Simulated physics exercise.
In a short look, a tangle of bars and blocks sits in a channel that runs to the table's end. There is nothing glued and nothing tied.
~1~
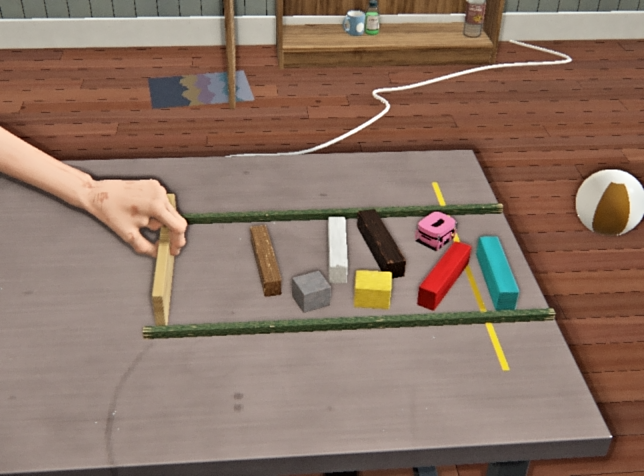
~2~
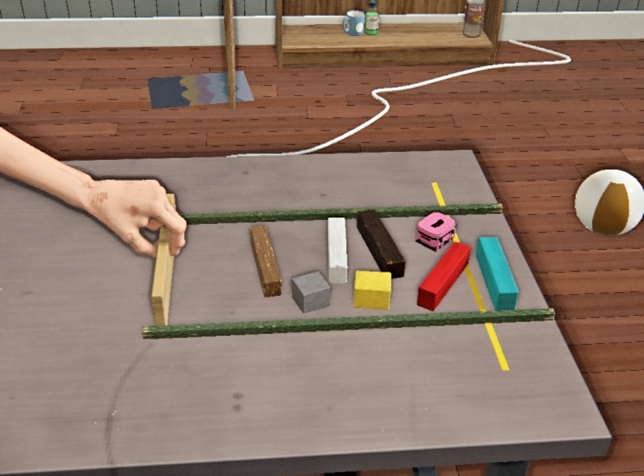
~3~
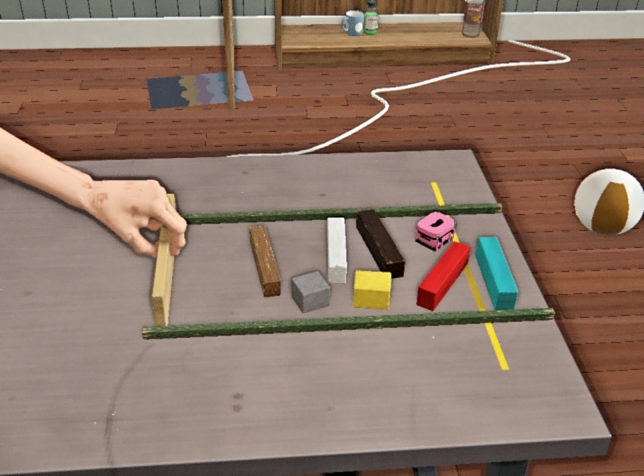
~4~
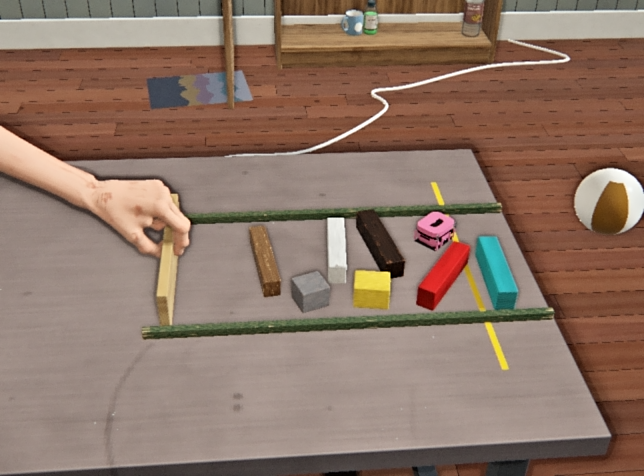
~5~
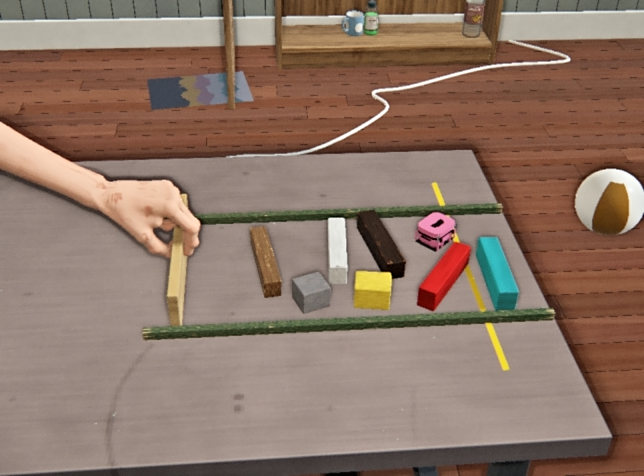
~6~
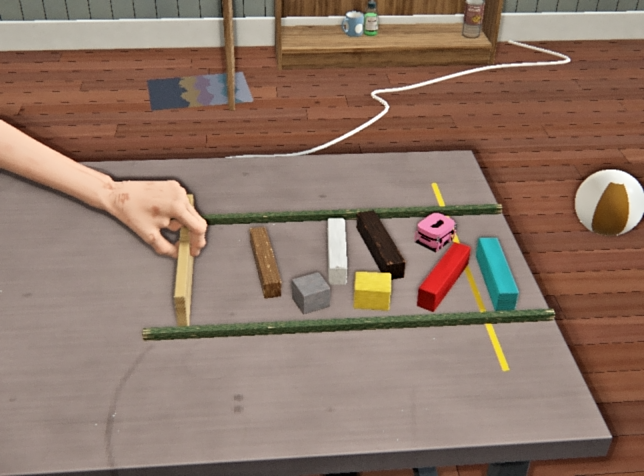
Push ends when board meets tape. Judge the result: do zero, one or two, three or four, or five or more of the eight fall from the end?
Three or four of them fall from the end.
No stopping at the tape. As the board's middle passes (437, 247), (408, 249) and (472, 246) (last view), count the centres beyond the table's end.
In order, that gives 0, then 0, then 3.
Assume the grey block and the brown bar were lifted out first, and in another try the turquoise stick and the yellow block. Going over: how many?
The first count is 0 and the second is 1.
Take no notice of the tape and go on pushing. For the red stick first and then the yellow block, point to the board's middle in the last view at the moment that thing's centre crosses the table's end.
For the red stick, about (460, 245); for the yellow block, about (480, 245).
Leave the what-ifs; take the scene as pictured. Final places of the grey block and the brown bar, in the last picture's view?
Grey block: (494, 291); brown bar: (472, 252).
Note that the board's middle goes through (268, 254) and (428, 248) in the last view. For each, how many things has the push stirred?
The count reaches 1 first and 8 second.
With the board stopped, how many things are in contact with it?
2 in contact.
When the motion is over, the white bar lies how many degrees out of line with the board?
Roughly 0 degrees.
Soon after, none off yet; turquoise stick at rest near (496, 273); pink case at rest near (436, 233); red stick at rest near (444, 276).
Then, none off yet; turquoise stick at rest near (496, 273); pink case moved a little near (448, 232); red stick moved a little near (466, 278).
At rest, the number that fall off is three or four; fallen, red stick, pink case and turquoise stick.
